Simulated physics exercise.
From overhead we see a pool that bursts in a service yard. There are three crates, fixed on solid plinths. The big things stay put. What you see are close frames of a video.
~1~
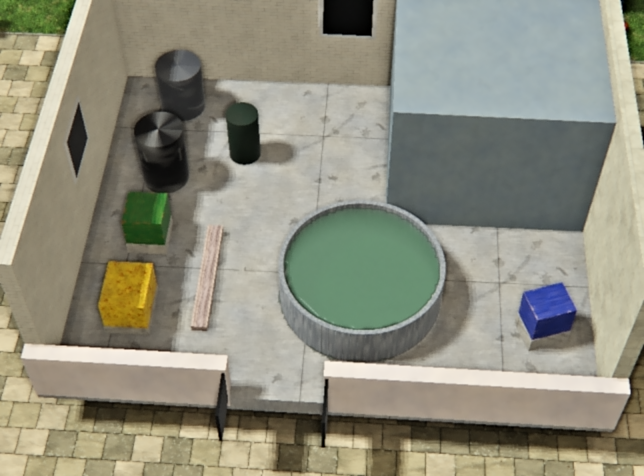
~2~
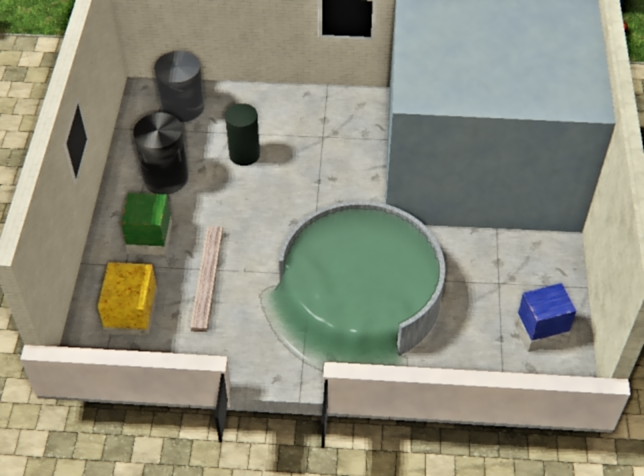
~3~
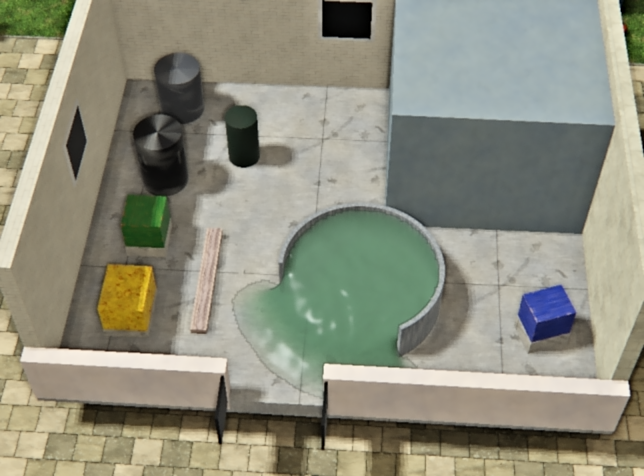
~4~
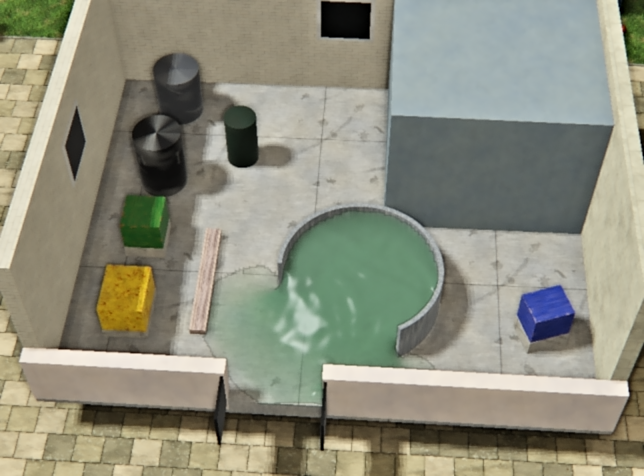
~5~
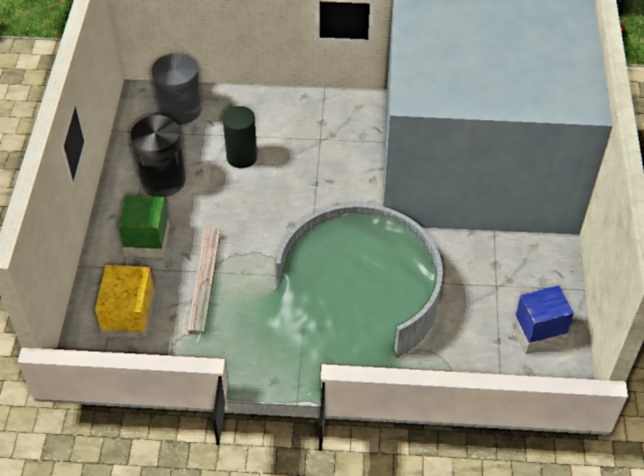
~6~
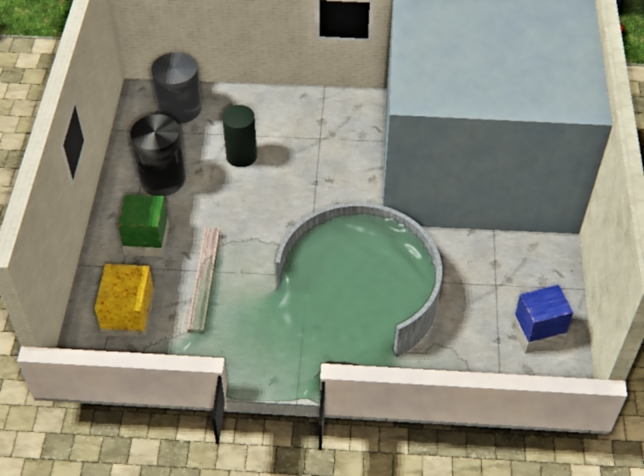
A round pool of green water stood whole in a walled yard with three crates, then its front left side opened and water poured out, spreading across the floor around the wooden planks.
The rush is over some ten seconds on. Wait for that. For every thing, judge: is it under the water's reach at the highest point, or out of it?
Blue crate: Out of reach, so dry; yellow crate: Within reach, so wet; green crate: Out of reach, so dry.
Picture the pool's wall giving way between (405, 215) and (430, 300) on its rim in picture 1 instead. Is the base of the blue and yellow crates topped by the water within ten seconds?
In that case the blue crate is flooded and the yellow crate is never flooded.
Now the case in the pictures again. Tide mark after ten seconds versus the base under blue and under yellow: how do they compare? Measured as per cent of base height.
60 and 170 %, roughly.
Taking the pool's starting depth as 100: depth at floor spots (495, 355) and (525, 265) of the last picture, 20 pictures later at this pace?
Near 6 per cent and 6 per cent, respectively.
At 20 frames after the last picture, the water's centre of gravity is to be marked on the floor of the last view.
I'd say near (282, 314).
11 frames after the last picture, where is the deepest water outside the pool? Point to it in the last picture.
It will be deepest around (50, 376).
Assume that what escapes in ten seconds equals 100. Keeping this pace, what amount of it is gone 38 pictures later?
Close to 90 per cent.
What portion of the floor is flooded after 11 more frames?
About 40 per cent.
A moment on, water covers 30 % of the floor; the blue crate water round its plinth, the yellow crate water round its plinth, the green crate water round its plinth.
Next, water covers 40 % of the floor; the blue crate water round its plinth, the yellow crate water round its plinth, the green crate water round its plinth.
Then, water covers 55 % of the floor; the blue crate water round its plinth, the yellow crate water round its plinth, the green crate water round its plinth.
Later, water covers 85 % of the floor; the blue crate water round its plinth, the yellow crate water round its plinth, the green crate water round its plinth.
In the end, water covers 95 % of the floor; the blue crate stayed above the water, the yellow crate was topped, the green crate stayed above the water.
